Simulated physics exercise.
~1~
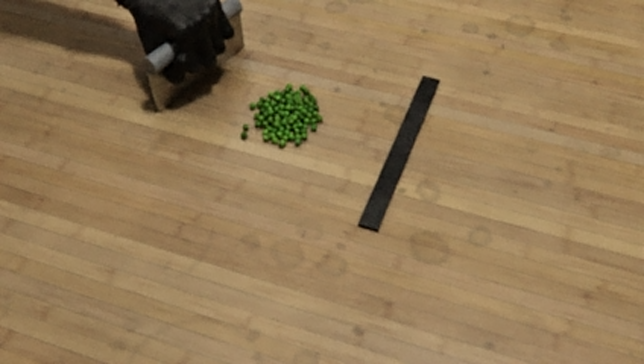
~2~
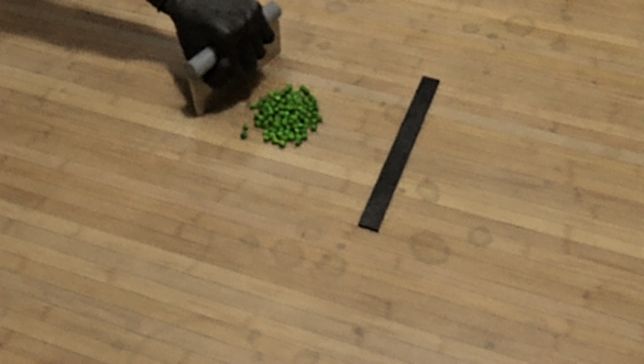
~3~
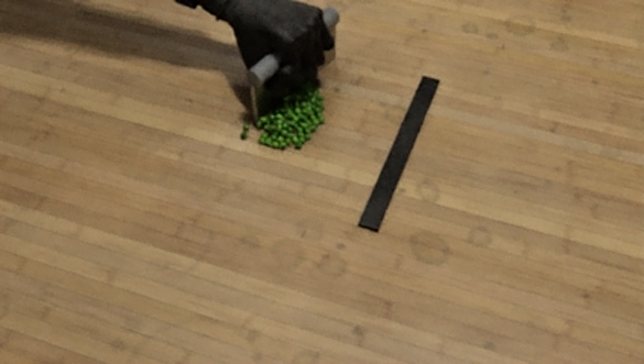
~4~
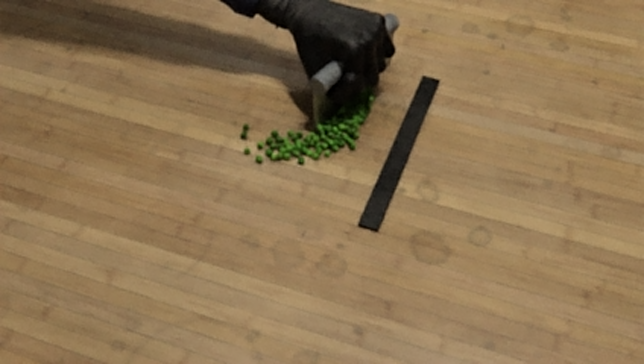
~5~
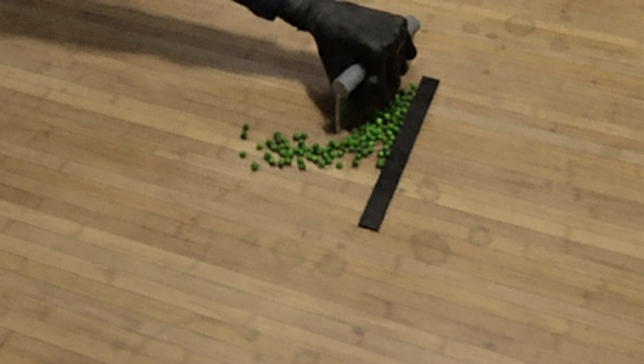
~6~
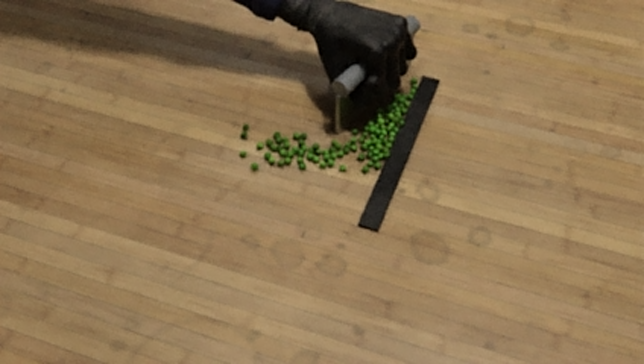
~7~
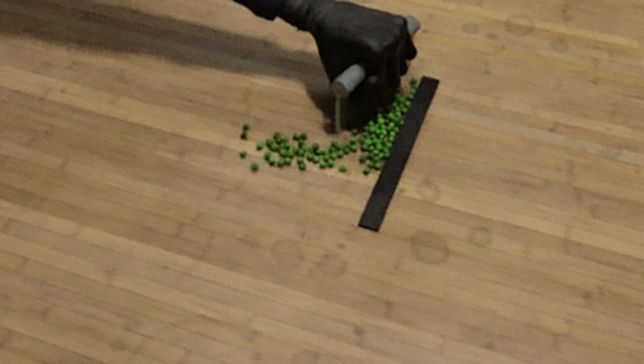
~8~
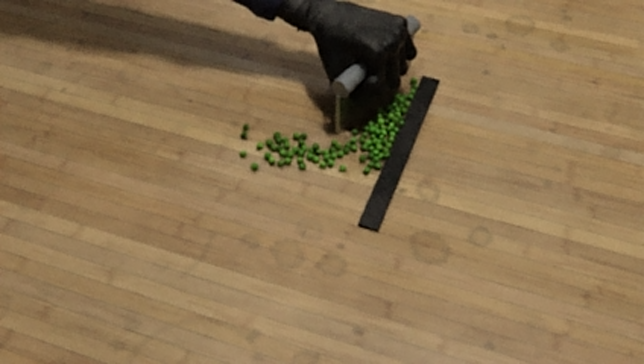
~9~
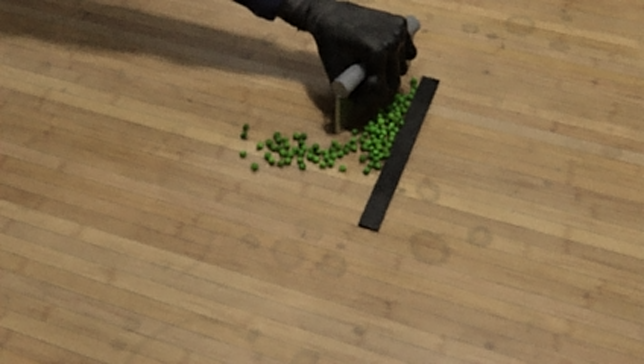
On a light wooden surface, a black-gloved hand pushed a scraper rightward through a small heap of green peas, spreading them toward a black strip, then stopped just short of it, leaving some peas bunched beside the strip and others trailing behind.
